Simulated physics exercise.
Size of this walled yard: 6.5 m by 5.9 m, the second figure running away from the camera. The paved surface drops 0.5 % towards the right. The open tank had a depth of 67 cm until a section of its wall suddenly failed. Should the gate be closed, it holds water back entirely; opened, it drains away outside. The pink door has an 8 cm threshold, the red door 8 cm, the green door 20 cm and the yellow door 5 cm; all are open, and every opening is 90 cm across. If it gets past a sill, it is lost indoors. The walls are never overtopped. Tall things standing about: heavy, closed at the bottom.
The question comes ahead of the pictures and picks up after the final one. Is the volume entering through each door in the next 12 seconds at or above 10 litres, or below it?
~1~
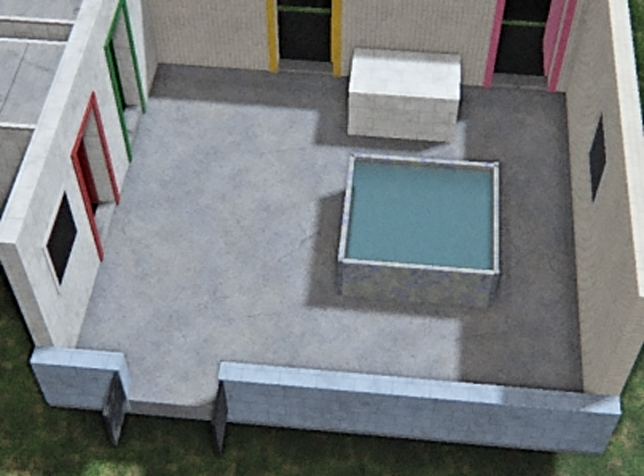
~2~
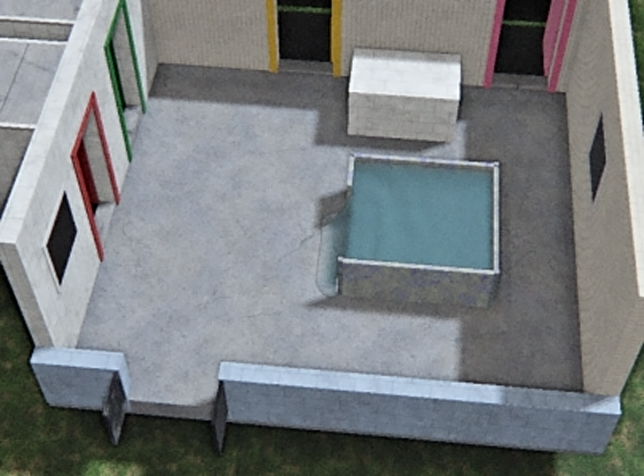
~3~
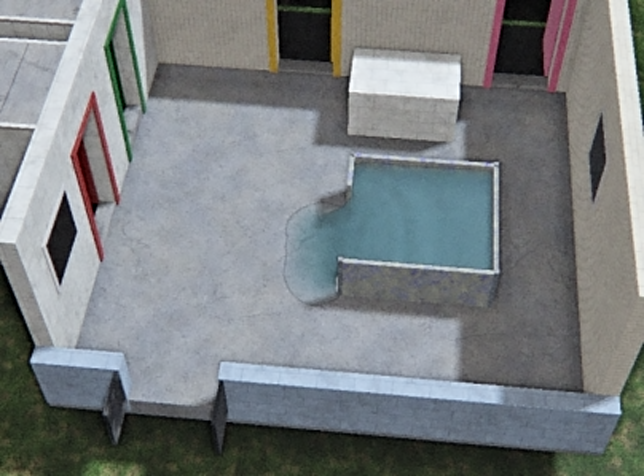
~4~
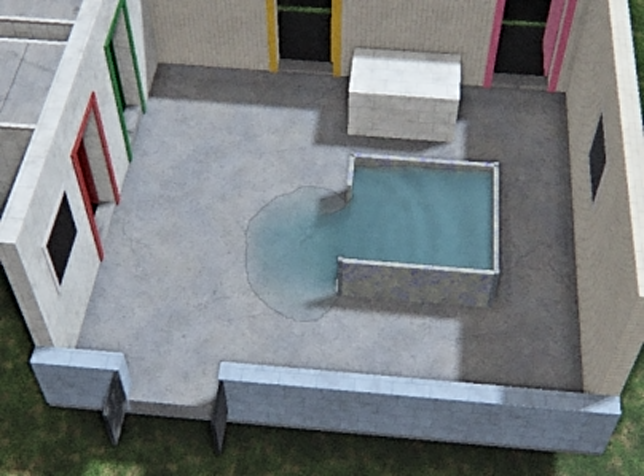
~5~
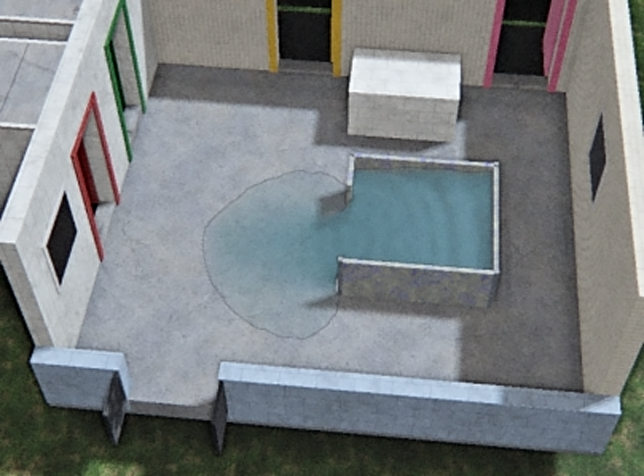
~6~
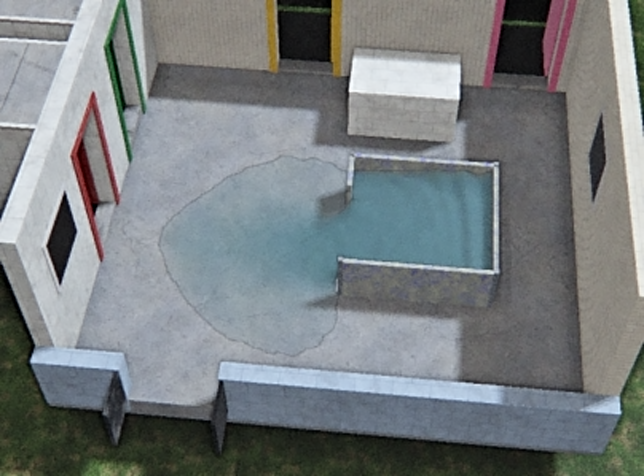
Result: At the pink door the limit will not be crossed; at the red door the limit will be crossed; at the green door the limit will not be crossed; at the yellow door the limit will be crossed.
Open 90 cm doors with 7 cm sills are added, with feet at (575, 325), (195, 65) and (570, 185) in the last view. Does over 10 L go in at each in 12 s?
Result in order - not enough, more than that, not enough.
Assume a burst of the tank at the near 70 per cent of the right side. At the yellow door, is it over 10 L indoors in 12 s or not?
Against that limit: Yellow beyond it.
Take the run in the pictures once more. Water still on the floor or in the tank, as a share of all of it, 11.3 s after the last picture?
About 68 percent of the water remains.
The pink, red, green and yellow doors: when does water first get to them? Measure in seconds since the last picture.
Pink: 5.0 s; red: 0.2 s; green: 0.9 s; yellow: 2.8 s.
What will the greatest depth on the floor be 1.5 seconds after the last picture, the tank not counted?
Max around 39 cm.
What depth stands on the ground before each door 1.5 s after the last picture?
Depths in cm: Pink 0, red 25, green 16, yellow 0.
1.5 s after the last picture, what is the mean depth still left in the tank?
Some 30 cm on average.
Then, 0.7 s after the last picture water covers 35 % of the floor and is deepest (36 cm) near (337, 263); pink door not reached, red door 14 cm at the sill, 30 L in, green door not reached, yellow door not reached.
Then, 1.5 s after the last picture water covers 40 % of the floor and is deepest (39 cm) near (75, 353); pink door not reached, red door 25 cm at the sill, 118 L in, green door 16 cm at the sill, 0 L in, yellow door not reached.
Then, 2.8 s after the last picture water covers 45 % of the floor and is deepest (22 cm) near (158, 68); pink door not reached, red door 18 cm at the sill, 223 L in, green door 11 cm at the sill, 0 L in, yellow door 1 cm at the sill, 0 L in.
Then, 6.3 s after the last picture water covers 75 % of the floor and is deepest (12 cm) near (345, 97); pink door 3 cm at the sill, 0 L in, red door 9 cm at the sill, 273 L in, green door 6 cm at the sill, 0 L in, yellow door 6 cm at the sill, 0 L in.
Then, 11.3 s after the last picture water covers 95 % of the floor and is deepest (8 cm) near (343, 114); pink door 4 cm at the sill, 0 L in, red door 4 cm at the sill, 274 L in, green door 4 cm at the sill, 0 L in, yellow door 7 cm at the sill, 21 L in.
